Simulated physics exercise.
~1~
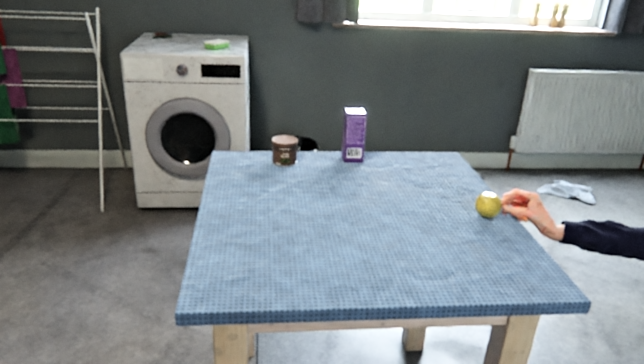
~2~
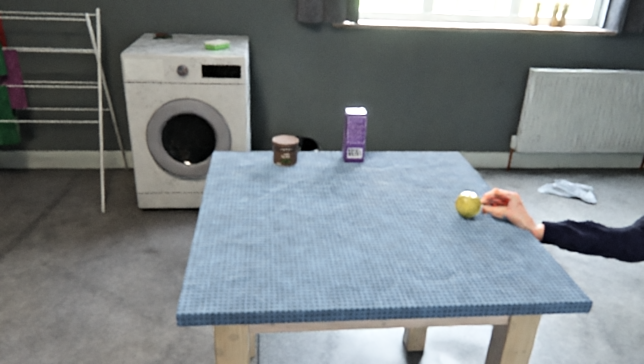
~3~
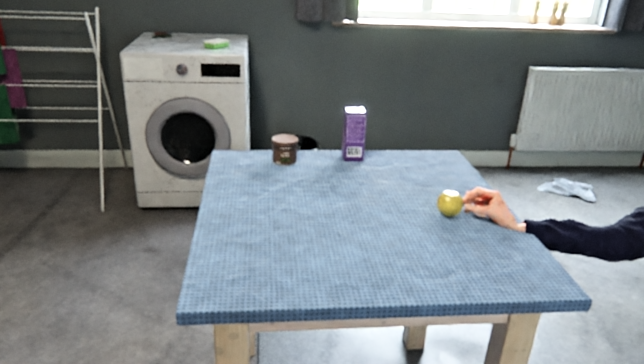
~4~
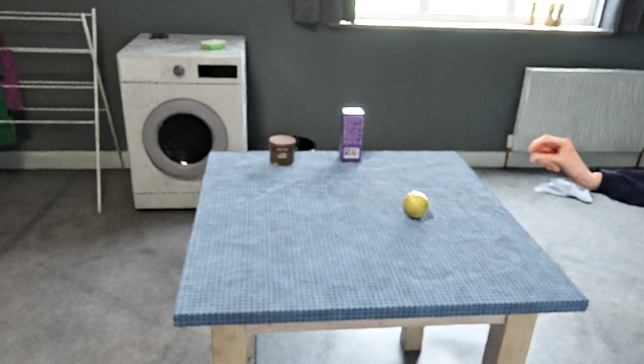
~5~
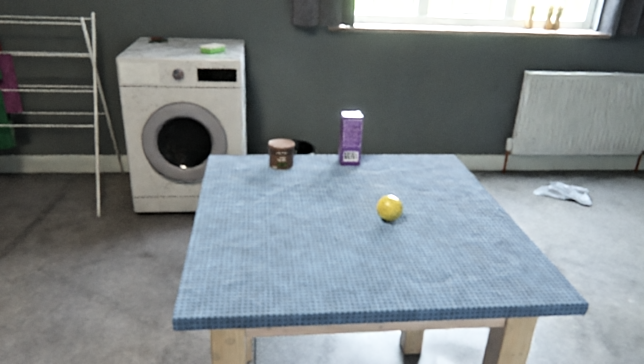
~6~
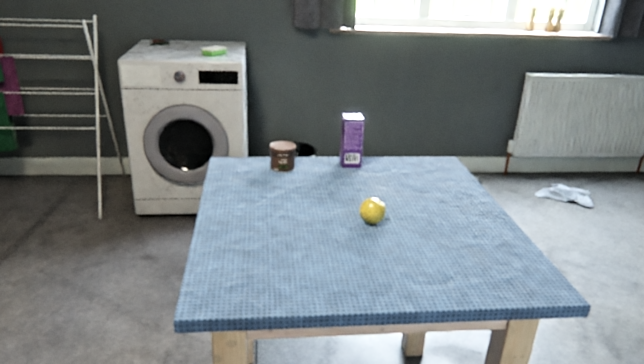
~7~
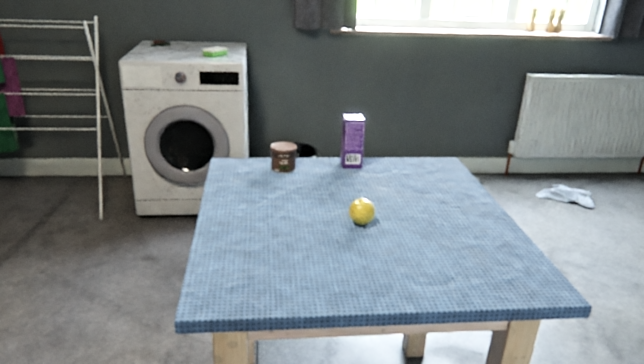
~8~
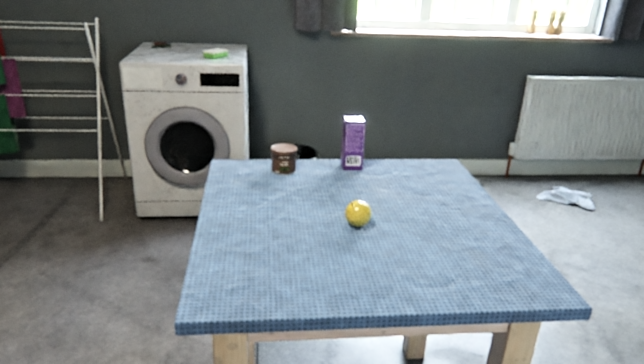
Yellow apple pushed left by a hand across a blue table, rolling on after release and slowing near the middle, still on top.
